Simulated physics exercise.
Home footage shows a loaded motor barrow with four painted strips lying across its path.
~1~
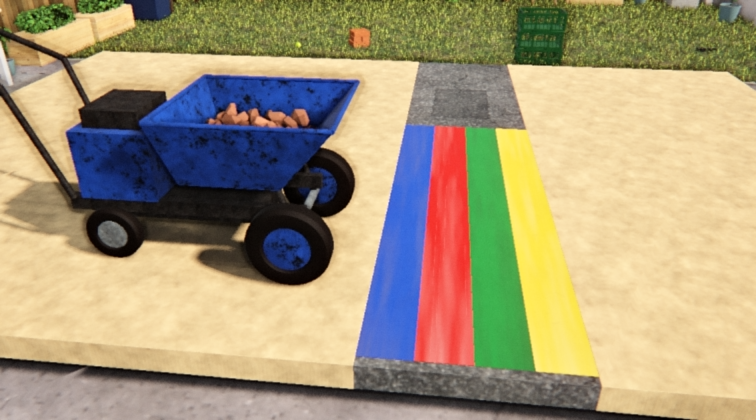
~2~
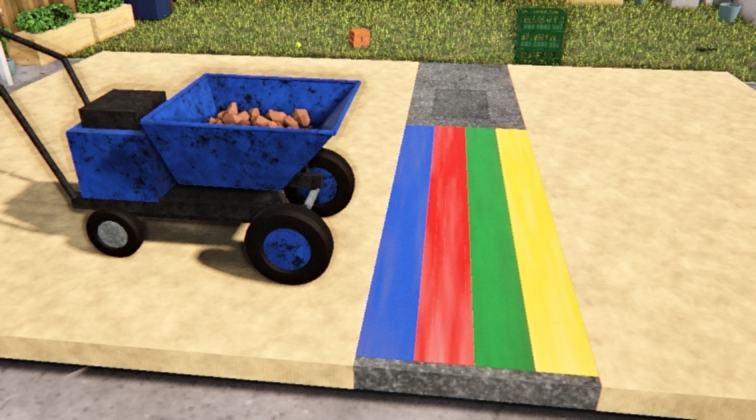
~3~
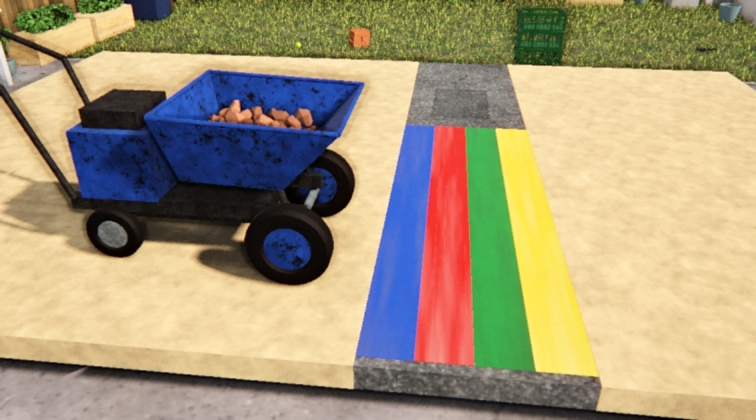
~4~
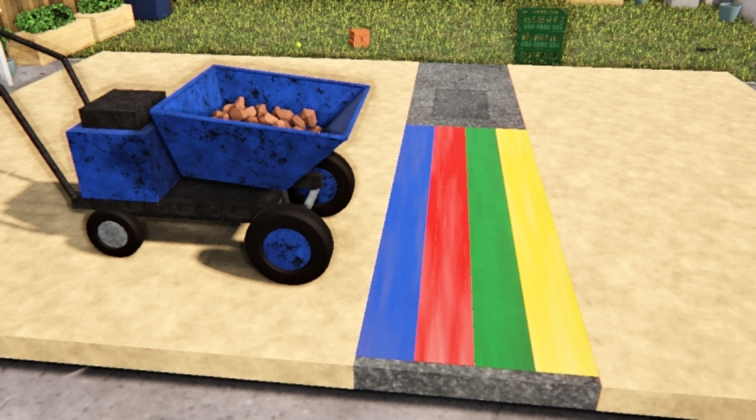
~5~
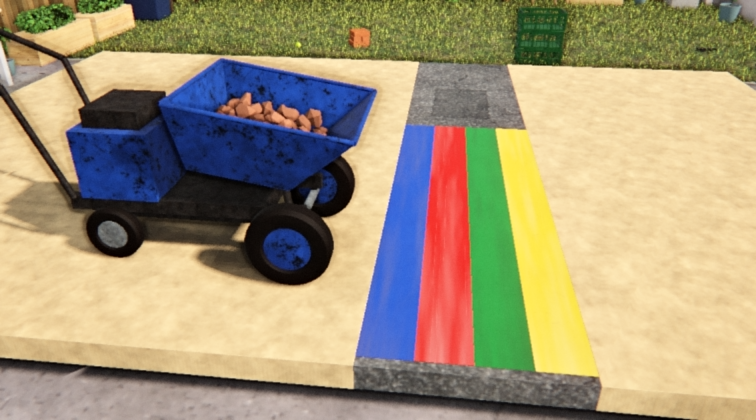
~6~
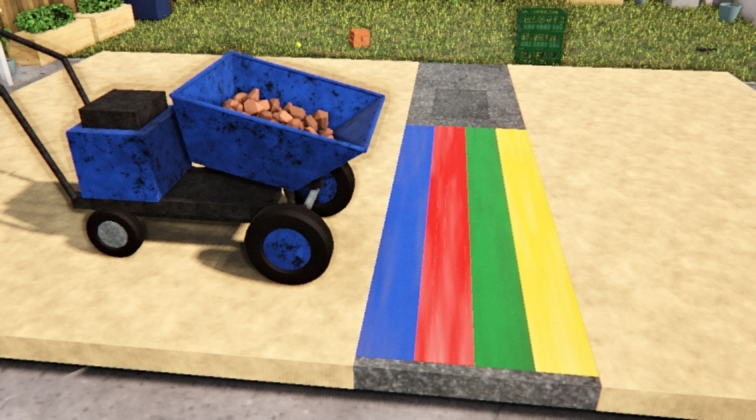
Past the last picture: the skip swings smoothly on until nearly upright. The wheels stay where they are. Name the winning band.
The red band.
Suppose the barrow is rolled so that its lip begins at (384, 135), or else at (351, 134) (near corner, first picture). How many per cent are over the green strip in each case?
The first stop gives 50 per cent; the second gives 40 per cent.
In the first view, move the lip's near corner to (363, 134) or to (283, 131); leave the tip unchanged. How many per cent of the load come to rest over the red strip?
Estimates: 20 %, 30 %.
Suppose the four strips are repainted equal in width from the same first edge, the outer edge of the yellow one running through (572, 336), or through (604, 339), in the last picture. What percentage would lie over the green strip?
30 % and 20 %, near enough.
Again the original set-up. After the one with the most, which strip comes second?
The next one is the strip in green.
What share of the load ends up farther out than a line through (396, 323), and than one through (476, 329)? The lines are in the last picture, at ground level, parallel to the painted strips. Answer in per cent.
Close to 80 and 30 per cent respectively.
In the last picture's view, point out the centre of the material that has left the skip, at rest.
Around (464, 247).
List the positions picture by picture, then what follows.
Lip of the skip at (332, 133), level; top of the load at (255, 134), lumps of rubble; blue strip at (391, 318); red strip at (445, 322); green strip at (501, 326); yellow strip at (558, 330), in the first frame.
Lip of the skip at (333, 133), level; top of the load at (256, 134), in the second frame.
Lip of the skip at (338, 135), tipped barely; top of the load at (247, 127), in the third frame.
Lip of the skip at (345, 139), tipped a little; top of the load at (234, 128), in the fourth frame.
Lip of the skip at (354, 144), tipped a little; top of the load at (240, 124), in the fifth frame.
Lip of the skip at (364, 151), tipped a little; top of the load at (247, 120); blue strip at (391, 318); red strip at (445, 322); green strip at (501, 326); yellow strip at (558, 330), in the sixth frame.
Soon, skip tipped steeply; all in the skip.
A while on, skip tipped right over; most in the skip; a small part over the red strip.
Towards the end, skip tipped right over; about a quarter in the skip; about half over the red strip; about a quarter over the green strip; a small part over the yellow strip.
Finally, skip tipped right over; about a quarter in the skip; none over the blue strip; about half over the red strip; about a quarter over the green strip; a small part over the yellow strip.
